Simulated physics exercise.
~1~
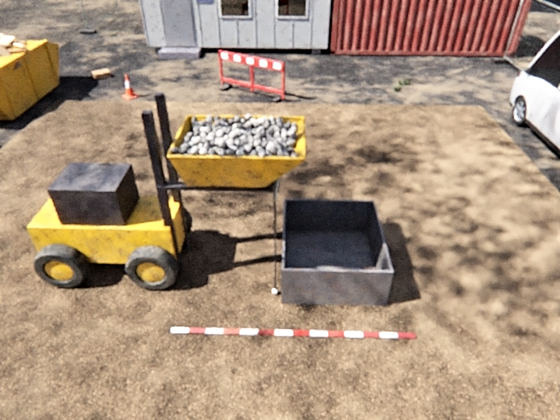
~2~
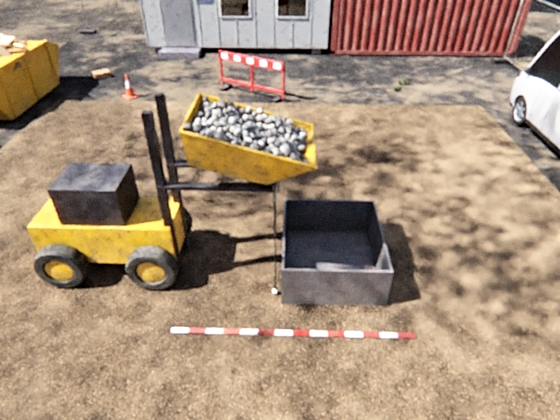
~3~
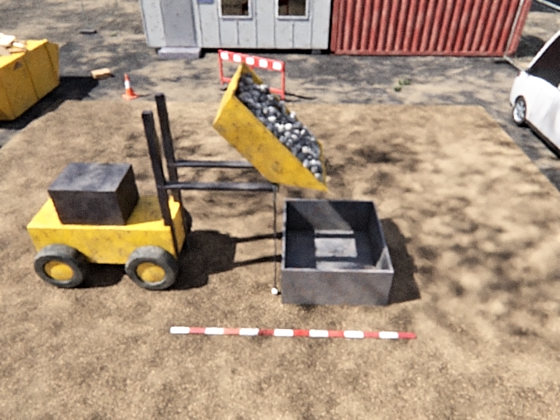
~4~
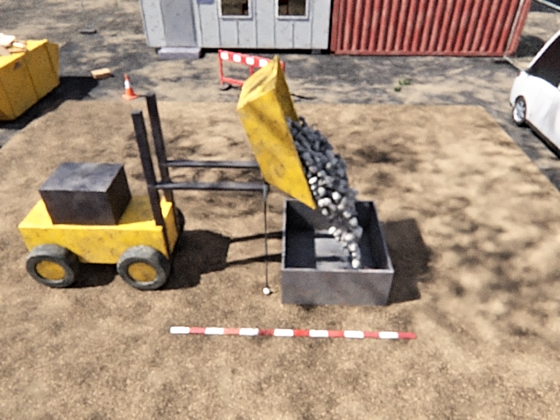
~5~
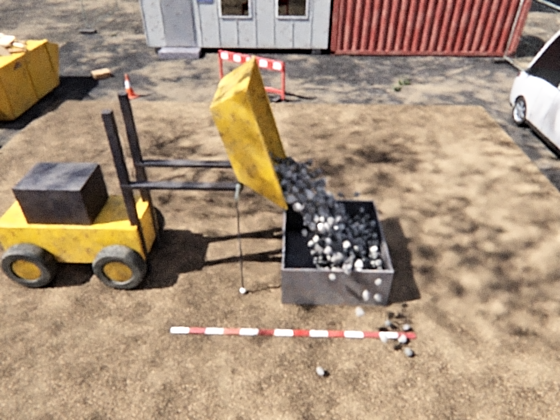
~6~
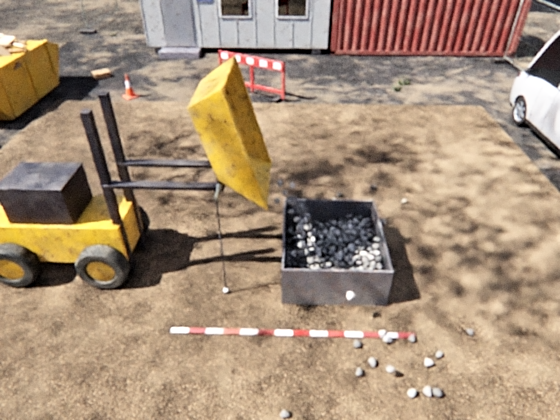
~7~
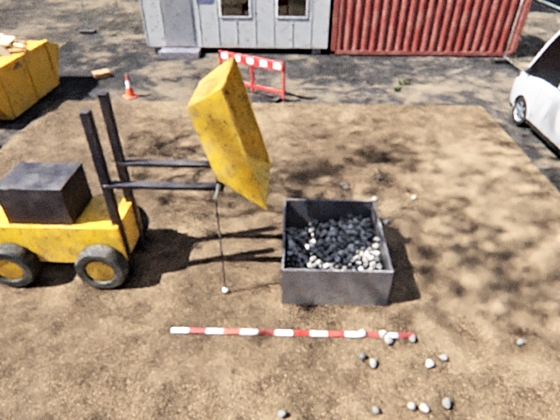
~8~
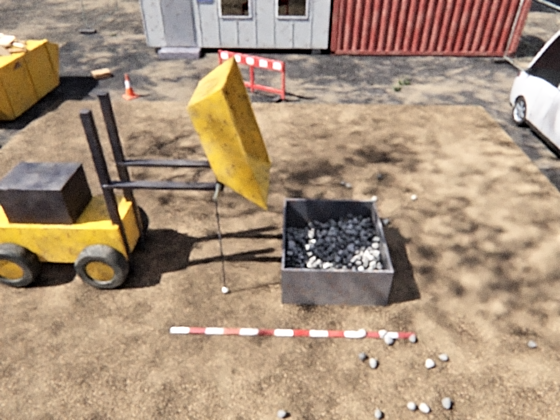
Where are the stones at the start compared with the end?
At the start the stones are heaped in the raised yellow skip. At the end they are lower and further right, most of them in the dark bin and a few scattered on the ground around it.
